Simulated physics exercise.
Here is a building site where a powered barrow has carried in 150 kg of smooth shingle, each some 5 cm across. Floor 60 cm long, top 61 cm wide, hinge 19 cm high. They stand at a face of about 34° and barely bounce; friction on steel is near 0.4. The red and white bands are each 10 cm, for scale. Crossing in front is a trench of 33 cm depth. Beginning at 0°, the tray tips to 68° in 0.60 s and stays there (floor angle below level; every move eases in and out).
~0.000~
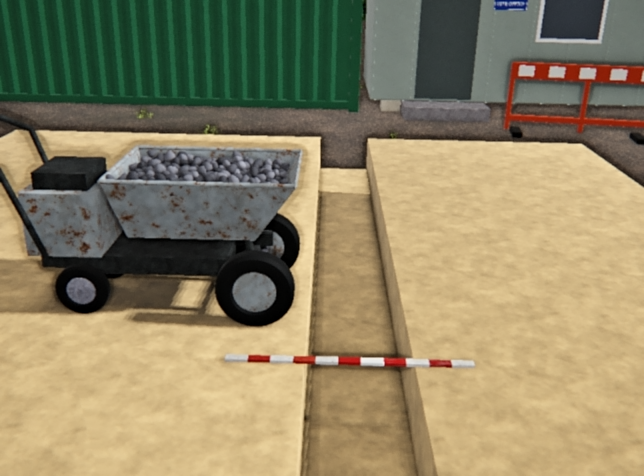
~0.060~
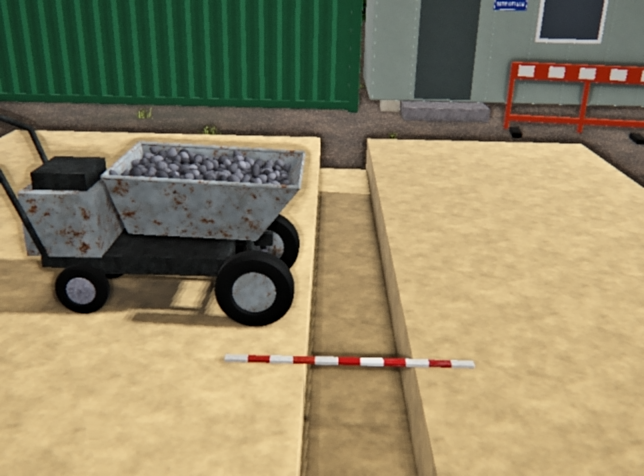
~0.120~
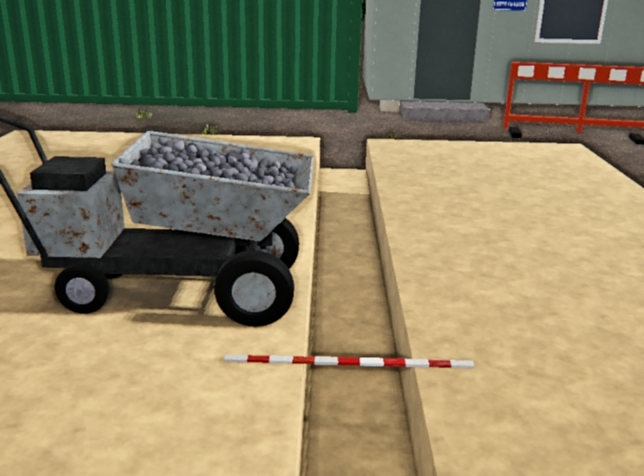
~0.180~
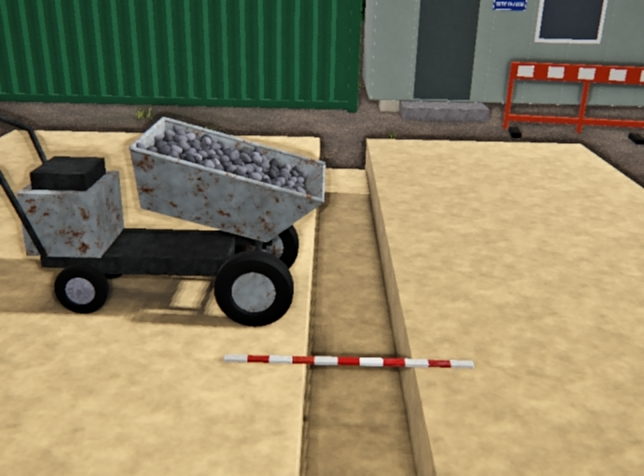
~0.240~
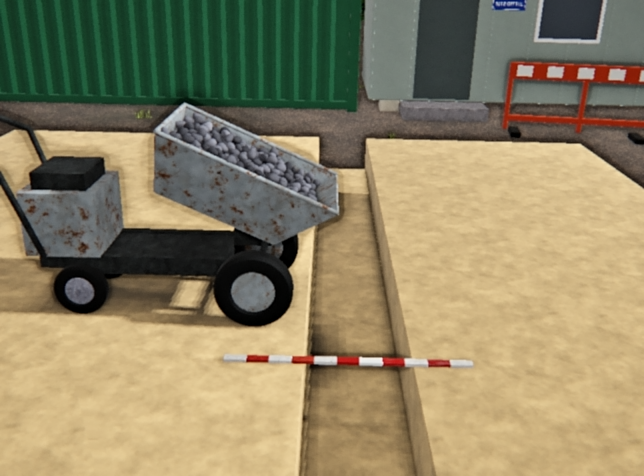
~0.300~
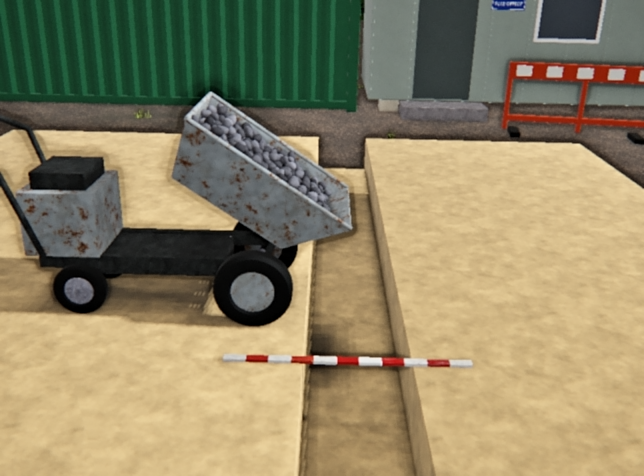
A rusty grey powered barrow loaded with smooth grey stones stood beside a trench, and its tray slowly tilted up at the back, its front lip swinging down to the right.
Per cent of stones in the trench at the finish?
About 36 %.
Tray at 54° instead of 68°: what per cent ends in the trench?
It comes out at about 25 percent.
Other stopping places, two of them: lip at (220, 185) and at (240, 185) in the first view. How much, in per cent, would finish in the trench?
The first gives about 95 percent and the second about 85 percent.
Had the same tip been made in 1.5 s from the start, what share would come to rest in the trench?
It'd be some 55 per cent.
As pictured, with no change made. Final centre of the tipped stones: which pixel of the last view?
Their centre sits close to (435, 299).
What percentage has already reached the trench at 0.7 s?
By that moment, roughly 10 per cent of the load.
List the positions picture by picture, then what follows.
In the first picture, lip at (296, 187), floor tilted 0°, highest stones at (196, 163).
In the second picture, lip at (299, 188), floor tilted 2°, highest stones at (174, 157); the stones move at 0.5 m/s on average.
In the third picture, lip at (309, 193), floor tilted 7°, highest stones at (171, 150); the stones move at 0.9 m/s on average.
In the fourth picture, the tray is at 15°, its lip at (323, 202); the top of the load is at (176, 138); the stones move at 1.3 m/s on average.
In the fifth picture, the tray is at 24°, its lip at (338, 214); the top of the load is at (191, 124); the stones move at 1.5 m/s on average.
In the sixth picture, the tray is at 34°, its lip at (351, 229); the top of the load is at (213, 114); the stones move at 1.6 m/s on average.
After 0.4 s the floor is at 57°; 100 % in the tray; the foremost stones are at (361, 245).
After 0.7 s the floor is at 68°; 71 % in the tray, 11 % in the trench, 19 % past the trench; the foremost stones are at (439, 292).
After 1.0 s the floor is at 68°; 20 % in the tray, 17 % in the trench, 64 % past the trench; the foremost stones are at (616, 309).
After 3.0 s the floor is at 68°; 0 % in the tray, 36 % in the trench, 64 % past the trench; the foremost stones are past the picture's edge.
